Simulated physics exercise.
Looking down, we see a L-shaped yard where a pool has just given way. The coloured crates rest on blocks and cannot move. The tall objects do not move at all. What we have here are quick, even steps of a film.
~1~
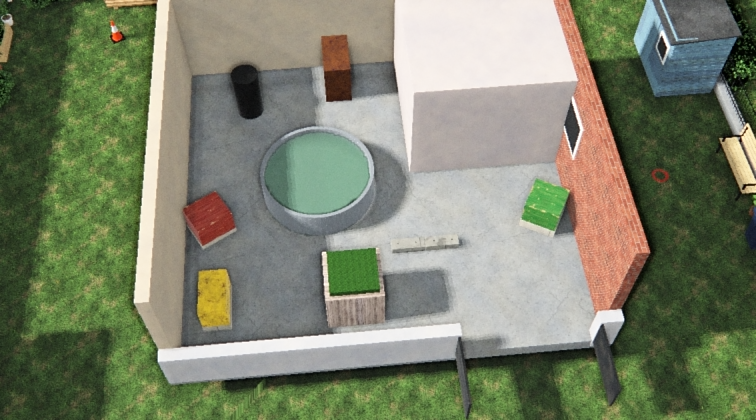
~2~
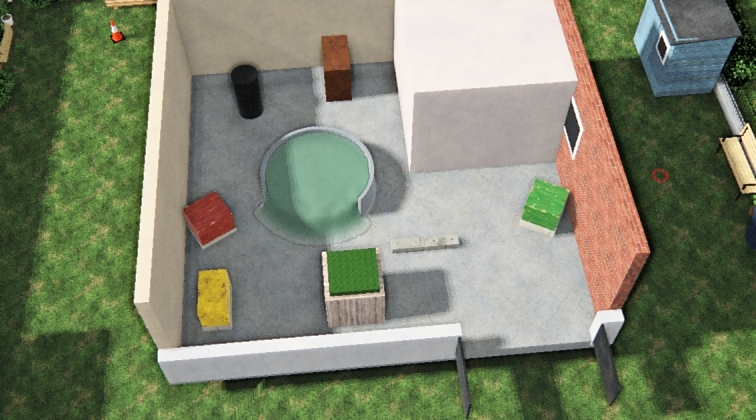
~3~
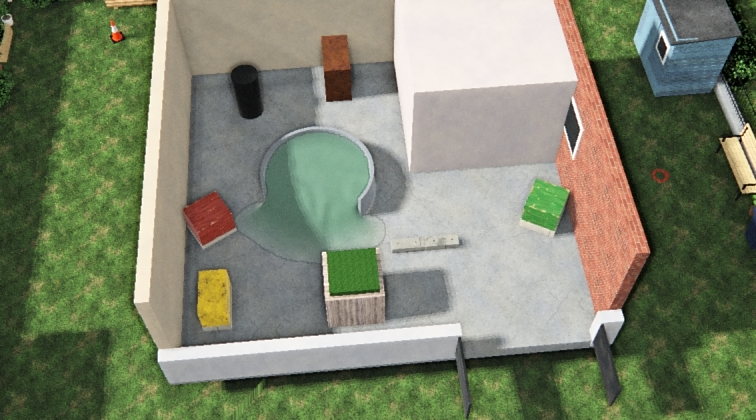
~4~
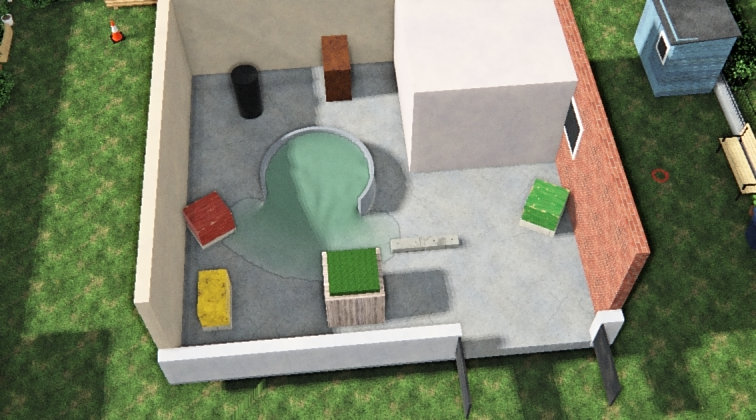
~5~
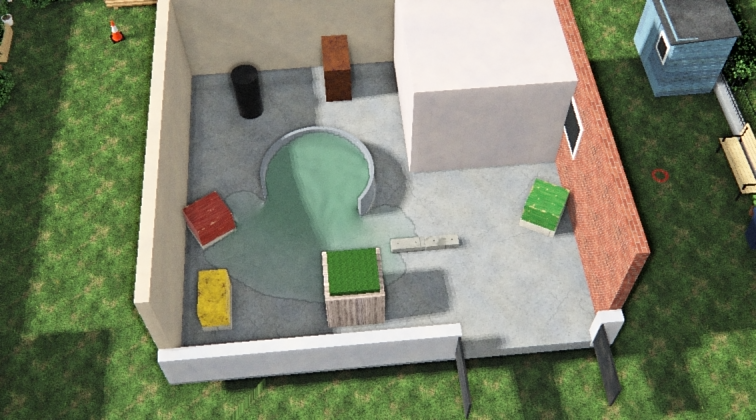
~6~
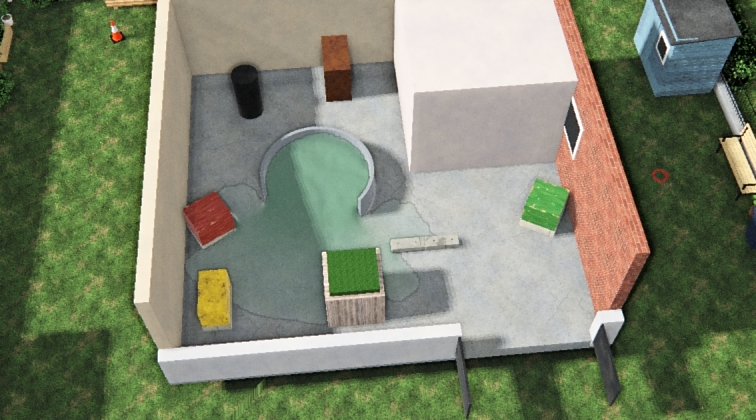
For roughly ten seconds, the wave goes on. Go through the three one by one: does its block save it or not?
At the end, I expect the red crate to be touched by the water; I expect the green crate to stay untouched; I expect the yellow crate to be touched by the water.
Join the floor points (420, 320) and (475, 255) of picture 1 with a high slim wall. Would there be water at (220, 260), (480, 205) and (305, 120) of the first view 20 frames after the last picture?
Outcome by spot, in order - watered, watered, unwatered.
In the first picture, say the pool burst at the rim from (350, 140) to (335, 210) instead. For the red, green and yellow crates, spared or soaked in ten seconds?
In that case the red is never flooded, the green is flooded and the yellow is never flooded.
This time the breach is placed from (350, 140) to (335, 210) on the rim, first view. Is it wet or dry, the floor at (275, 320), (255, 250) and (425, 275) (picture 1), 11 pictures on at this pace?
So it's nothing at the first, nothing at the second and liquid at the third.
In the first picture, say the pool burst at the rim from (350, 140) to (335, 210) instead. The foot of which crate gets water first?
The green one comes first.
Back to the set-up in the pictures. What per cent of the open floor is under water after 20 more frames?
It should be close to 50 %.
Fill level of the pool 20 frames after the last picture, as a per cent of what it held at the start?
That comes to about 16 per cent.
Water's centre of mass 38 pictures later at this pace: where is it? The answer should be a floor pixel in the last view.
Centre point: Around (332, 265).
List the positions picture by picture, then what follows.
The round tank at (317, 173) is whole and still, in the first frame.
Water pours out at (307, 227) and has run to (366, 220), in the second frame.
The front is at (380, 238), out from the gap at (308, 228), in the third frame.
The front is at (395, 242), out from the gap at (308, 229), in the fourth frame.
Water pours out at (308, 229) and has run to (415, 240), in the fifth frame.
Water pours out at (308, 229) and has run to (435, 239), in the sixth frame.
A moment on, water covers 30 % of the floor; the red crate water round its plinth, the green crate not reached, the yellow crate water round its plinth.
Next, water covers 40 % of the floor; the red crate water round its plinth, the green crate water round its plinth, the yellow crate water round its plinth.
Then, water covers 50 % of the floor; the red crate water round its plinth, the green crate water round its plinth, the yellow crate water round its plinth.
Later, water covers 65 % of the floor; the red crate water round its plinth, the green crate water round its plinth, the yellow crate water round its plinth.
In the end, water covers 75 % of the floor; the red crate was topped, the green crate stayed above the water, the yellow crate was topped.
